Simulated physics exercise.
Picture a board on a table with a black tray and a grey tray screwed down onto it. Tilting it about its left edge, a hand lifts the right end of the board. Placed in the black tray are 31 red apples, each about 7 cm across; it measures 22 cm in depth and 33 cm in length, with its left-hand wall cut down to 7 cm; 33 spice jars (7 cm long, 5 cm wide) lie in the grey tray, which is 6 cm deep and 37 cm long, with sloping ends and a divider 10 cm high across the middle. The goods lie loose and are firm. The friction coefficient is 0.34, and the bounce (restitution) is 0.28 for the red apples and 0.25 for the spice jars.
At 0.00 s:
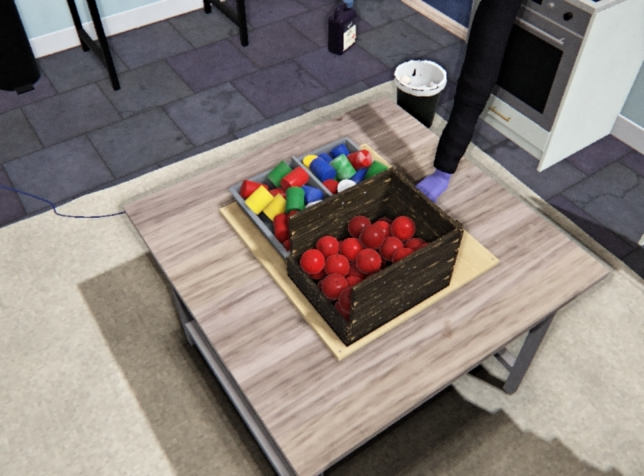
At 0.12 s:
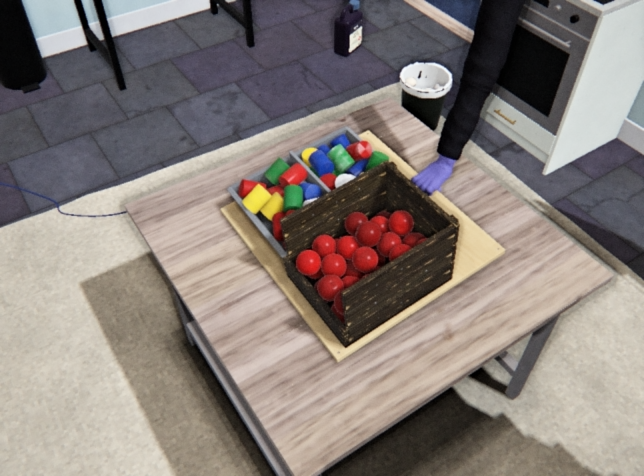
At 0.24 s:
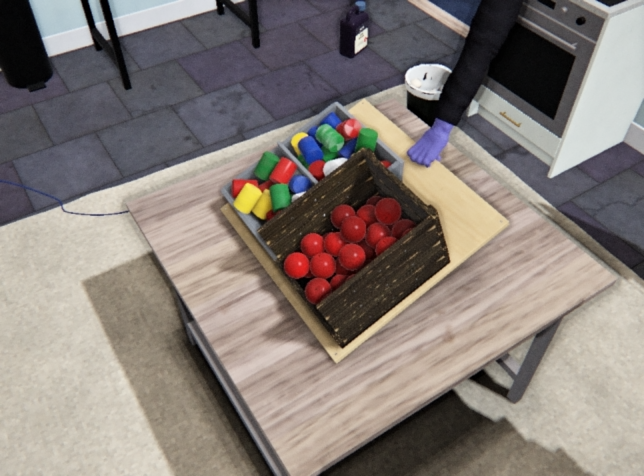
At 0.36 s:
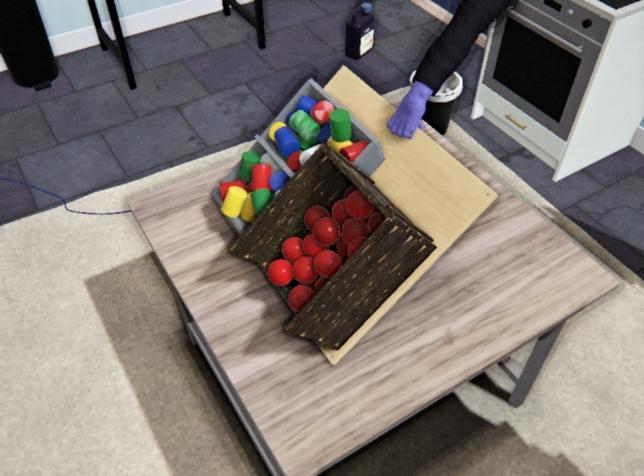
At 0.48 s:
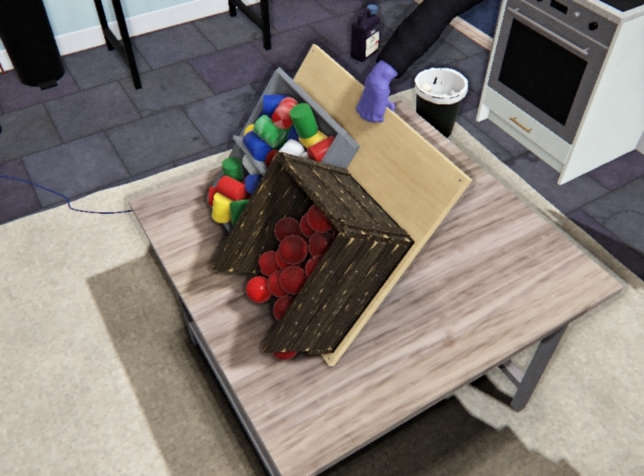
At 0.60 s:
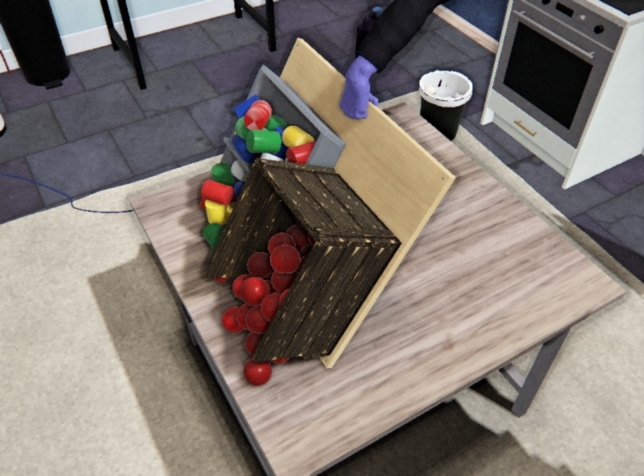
On a table, a gloved hand tilts a board steeply, and red apples tumble from the black tray.
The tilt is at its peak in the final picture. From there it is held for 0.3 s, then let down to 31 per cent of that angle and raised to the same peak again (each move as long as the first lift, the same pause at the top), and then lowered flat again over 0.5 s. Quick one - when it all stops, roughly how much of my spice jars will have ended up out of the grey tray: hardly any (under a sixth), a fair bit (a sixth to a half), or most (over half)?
A fair bit, a sixth to a half.
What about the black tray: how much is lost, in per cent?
The black tray loses 60 percent of its load.
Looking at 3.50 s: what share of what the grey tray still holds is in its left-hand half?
Share in that half: About 40 %.
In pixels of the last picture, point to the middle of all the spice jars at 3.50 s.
Somewhere around pixel (296, 214).
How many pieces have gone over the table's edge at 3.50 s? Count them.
Piece count: Some 20.
After 1.06 s, tilt 53°; black tray 13 in, 18 out and grey tray 25 in, 8 out.
After 1.65 s, tilt 25°; black tray 13 in, 18 out and grey tray 23 in, 10 out.
After 2.46 s, tilt 58°; black tray 13 in, 18 out and grey tray 23 in, 10 out.
Outcome (at 3.50 s), black tray 13 in, 18 out and grey tray 22 in, 11 out. Asked share, 11 of 33, 33 per cent.
